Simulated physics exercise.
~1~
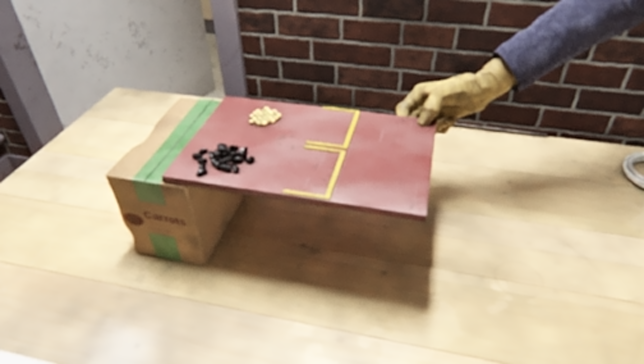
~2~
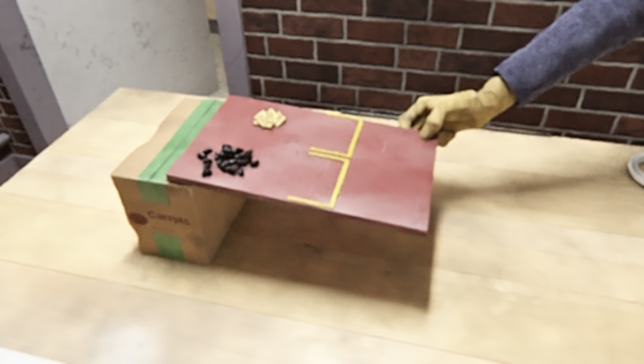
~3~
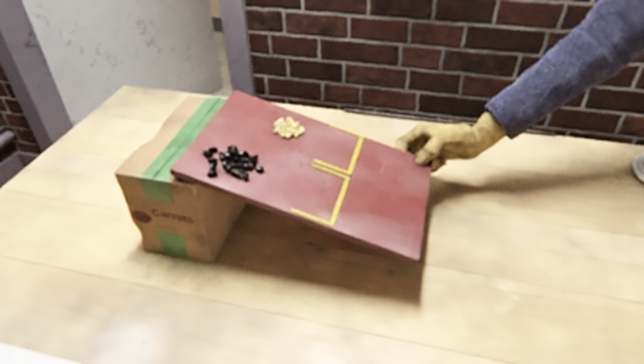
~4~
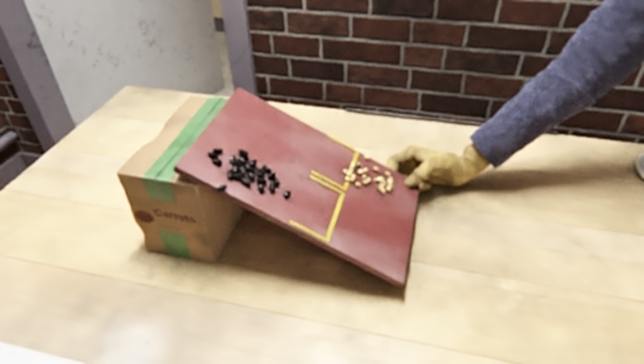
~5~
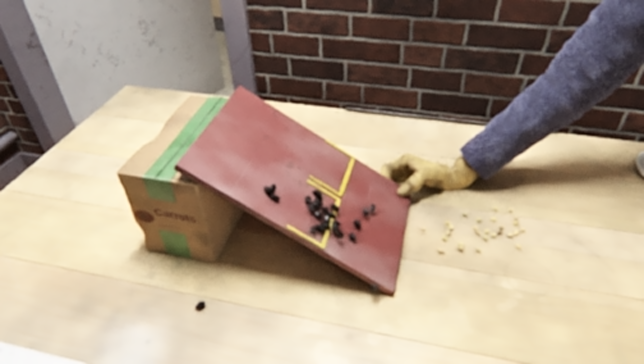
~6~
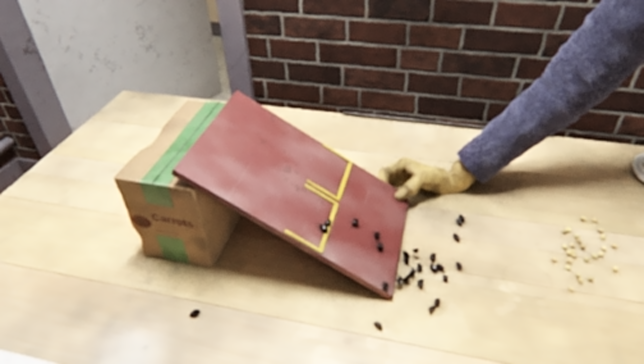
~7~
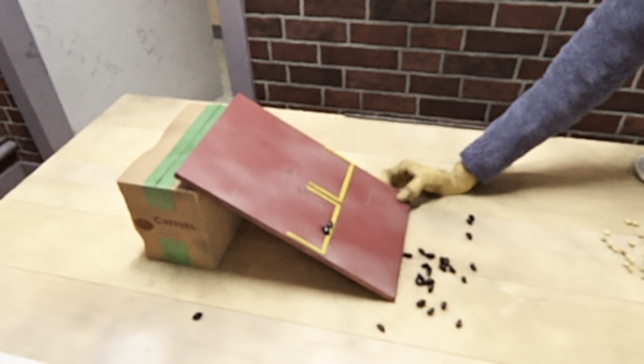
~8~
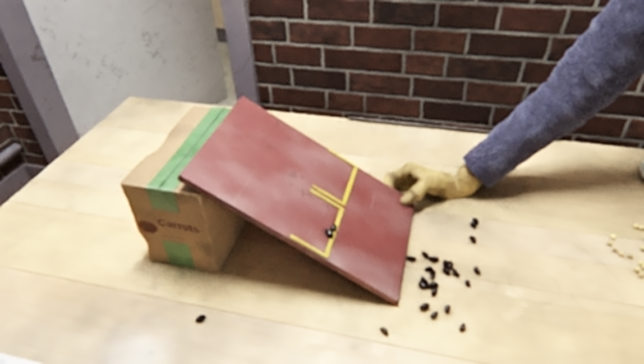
A gloved hand lowered one end of a red board propped on a cardboard box, and the pale bits slid off first, scattering far right across the table, then the black ones tumbled down, nearly all ending past their yellow bar.
